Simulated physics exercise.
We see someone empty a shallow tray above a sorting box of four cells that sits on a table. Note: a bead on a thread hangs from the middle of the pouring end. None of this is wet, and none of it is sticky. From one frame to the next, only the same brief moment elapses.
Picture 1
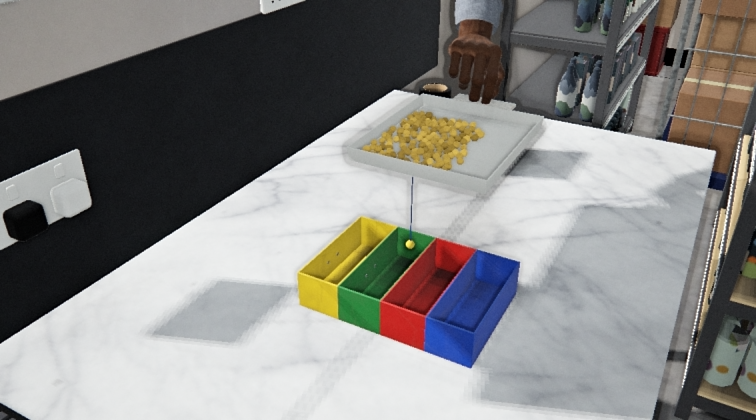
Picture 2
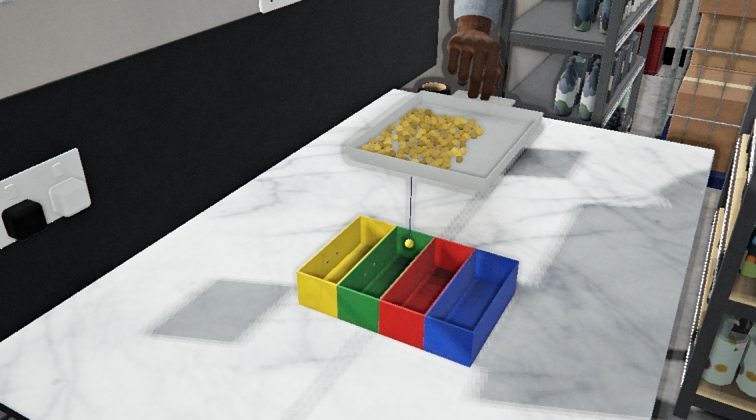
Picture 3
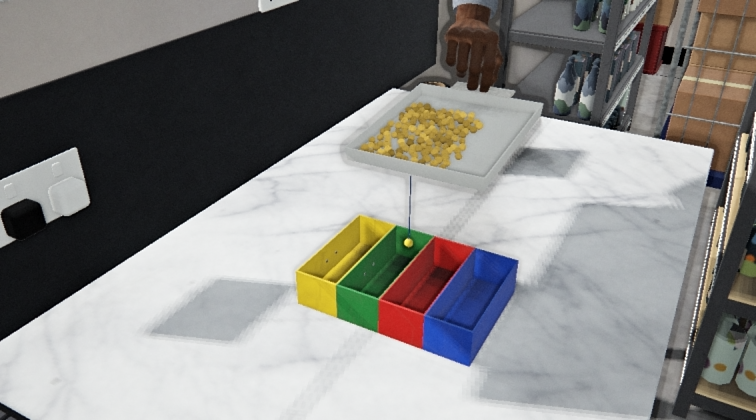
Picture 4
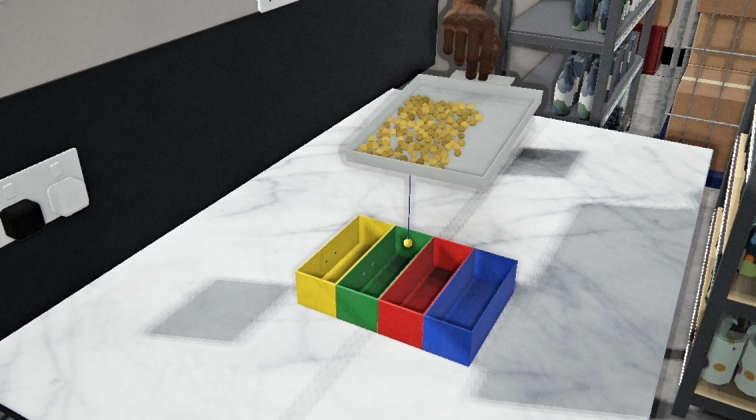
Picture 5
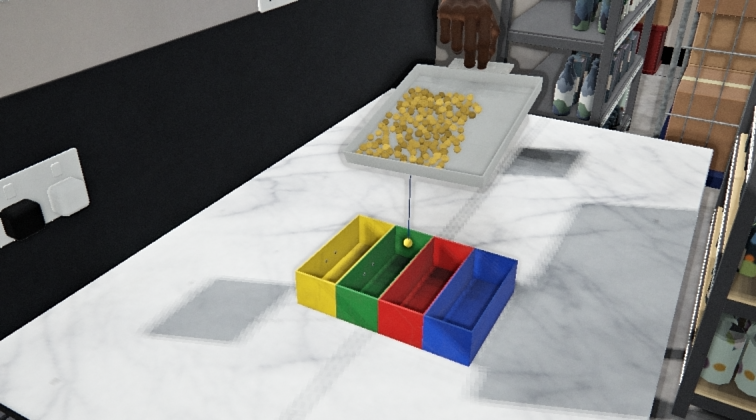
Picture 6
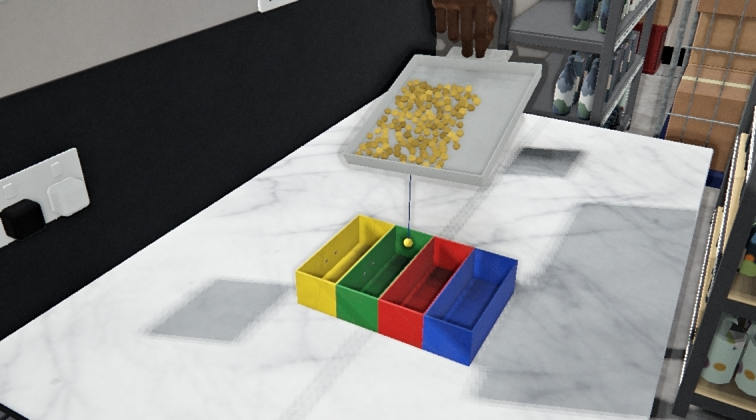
A white marble-patterned tabletop beside a dark wall with a socket, shelving behind it, is seen from above at an angle. A pale shallow tray of yellowish pieces sits above a box with yellow, green, red and blue cells from left to right, a small yellow bead hanging on a thread between them. A hand at the tray's far end raises it gradually, tilting the near edge slightly toward its left corner, while the view stays almost still.
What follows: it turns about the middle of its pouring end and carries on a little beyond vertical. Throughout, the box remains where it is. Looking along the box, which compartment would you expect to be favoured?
I would expect the yellow compartment to be favoured.
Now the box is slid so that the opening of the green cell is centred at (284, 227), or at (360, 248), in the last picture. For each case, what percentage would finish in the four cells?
Well, you'd get about 70 per cent and then about 100 per cent.
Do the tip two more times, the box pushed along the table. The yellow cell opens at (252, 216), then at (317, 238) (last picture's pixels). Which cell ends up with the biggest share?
In order: The blue cell, that green cell.
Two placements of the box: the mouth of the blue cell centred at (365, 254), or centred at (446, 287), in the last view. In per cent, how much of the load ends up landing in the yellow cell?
You'd end up with around 0 per cent and then around 30 per cent.
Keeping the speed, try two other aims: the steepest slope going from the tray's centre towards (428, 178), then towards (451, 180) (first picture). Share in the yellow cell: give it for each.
In order, some 10 % and some 0 %.
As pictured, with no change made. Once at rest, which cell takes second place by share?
Rank 2: The green cell.
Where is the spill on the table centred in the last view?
Roughly at (267, 272).
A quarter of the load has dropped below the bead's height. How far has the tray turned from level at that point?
Approx. reading: About 115°.
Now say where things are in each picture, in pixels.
The first picture shows corners of the pouring end at (349, 147) and (486, 180), level; middle of the load at (429, 138), puffed corn balls; bead on its thread at (410, 244); yellow cell at (318, 292); green cell at (359, 307); red cell at (403, 322); blue cell at (449, 339).
The second picture shows corners of the pouring end at (348, 146) and (485, 179), level; middle of the load at (428, 136).
The third picture shows corners of the pouring end at (347, 147) and (484, 177), tipped barely, lowest at the left corner; middle of the load at (427, 133).
The fourth picture shows corners of the pouring end at (345, 149) and (483, 177), tipped a little, lowest at the left corner; middle of the load at (426, 128).
The fifth picture shows corners of the pouring end at (345, 151) and (482, 176), tipped a little, lowest at the left corner; middle of the load at (425, 123).
The sixth picture shows corners of the pouring end at (345, 152) and (481, 175), tipped clearly, lowest at the left corner; middle of the load at (424, 119); yellow cell at (316, 291); green cell at (357, 305); red cell at (401, 321); blue cell at (447, 337).
Soon, tray tipped steeply; all on the tray.
A while on, tray tipped past a quarter turn; nearly all on the tray; a stray few in the yellow cell.
Towards the end, tray tipped past a quarter turn; about half in the yellow cell; about a third in the green cell; a small part in the red cell; a stray few in the blue cell; a small part falling or outside the box.
Finally, tray tipped past a quarter turn; about half in the yellow cell; about a third in the green cell; a small part in the red cell; a stray few in the blue cell; a small part outside the box.
